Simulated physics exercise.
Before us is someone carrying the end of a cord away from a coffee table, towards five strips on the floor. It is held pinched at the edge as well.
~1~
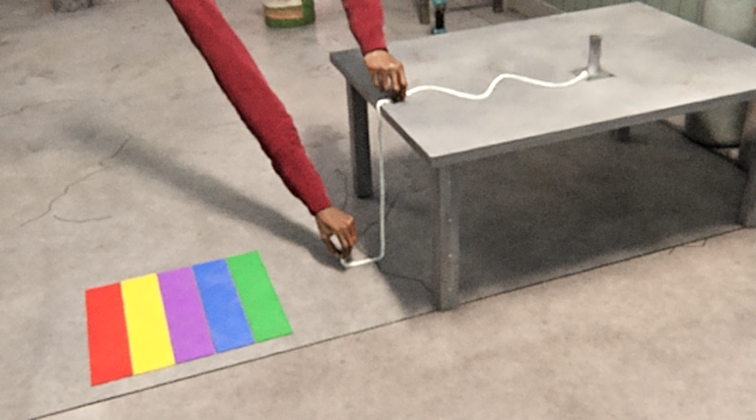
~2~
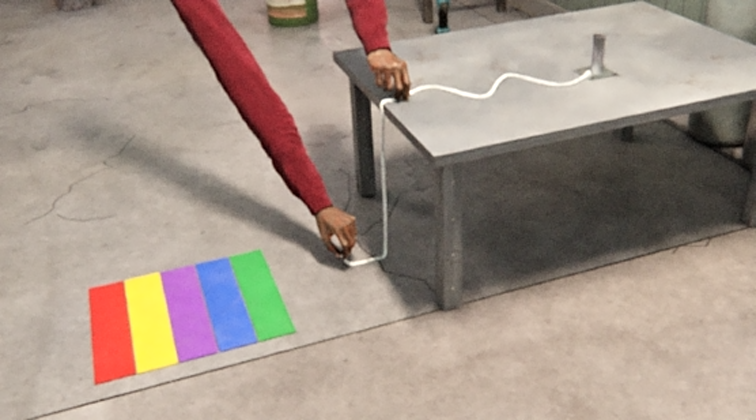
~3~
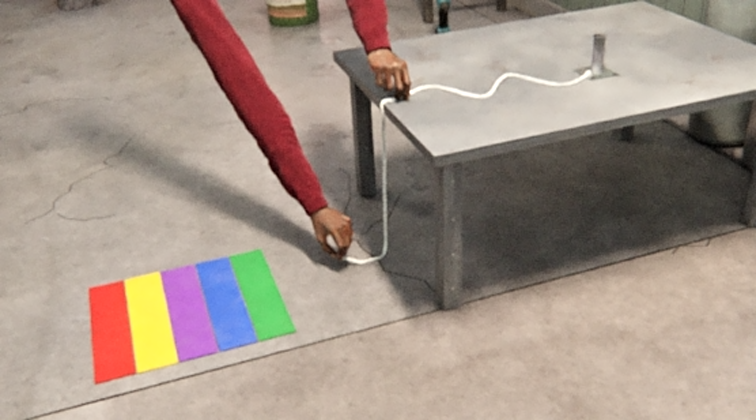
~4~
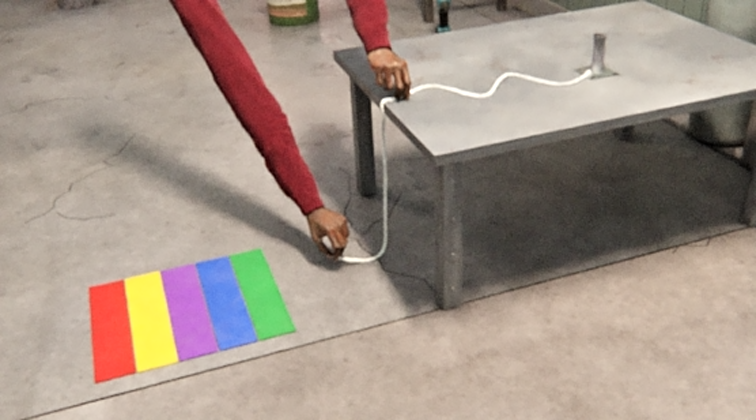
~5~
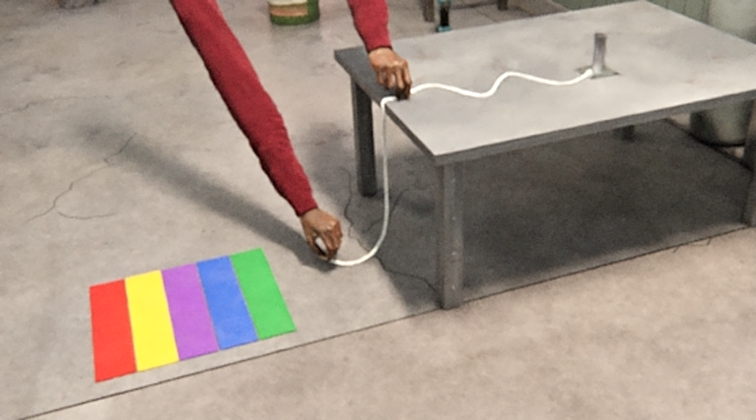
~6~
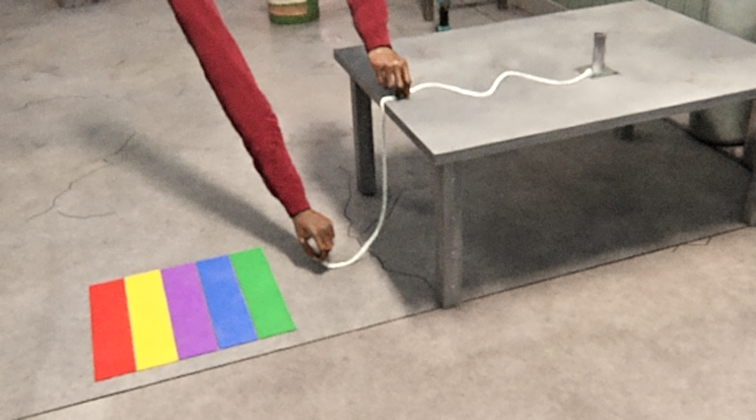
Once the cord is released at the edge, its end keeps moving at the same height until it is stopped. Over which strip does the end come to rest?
Over the yellow strip.
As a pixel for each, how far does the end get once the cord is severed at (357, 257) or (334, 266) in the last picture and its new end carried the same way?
Pixel positions, in order: (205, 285), (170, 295).
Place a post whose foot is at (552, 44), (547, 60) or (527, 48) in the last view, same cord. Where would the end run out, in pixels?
In order, near (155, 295), (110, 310) and (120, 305).
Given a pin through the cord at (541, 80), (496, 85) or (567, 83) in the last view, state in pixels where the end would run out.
The pixel places are (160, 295), (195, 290) and (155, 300), one per try.
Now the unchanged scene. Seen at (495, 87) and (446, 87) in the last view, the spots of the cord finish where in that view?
Roughly at (454, 92), and the other roughly at (387, 103).
Soon after, end near (220, 282); over blue.
Then, end near (174, 293); over purple.
At full stretch, end near (145, 300); over yellow. The yellow one.
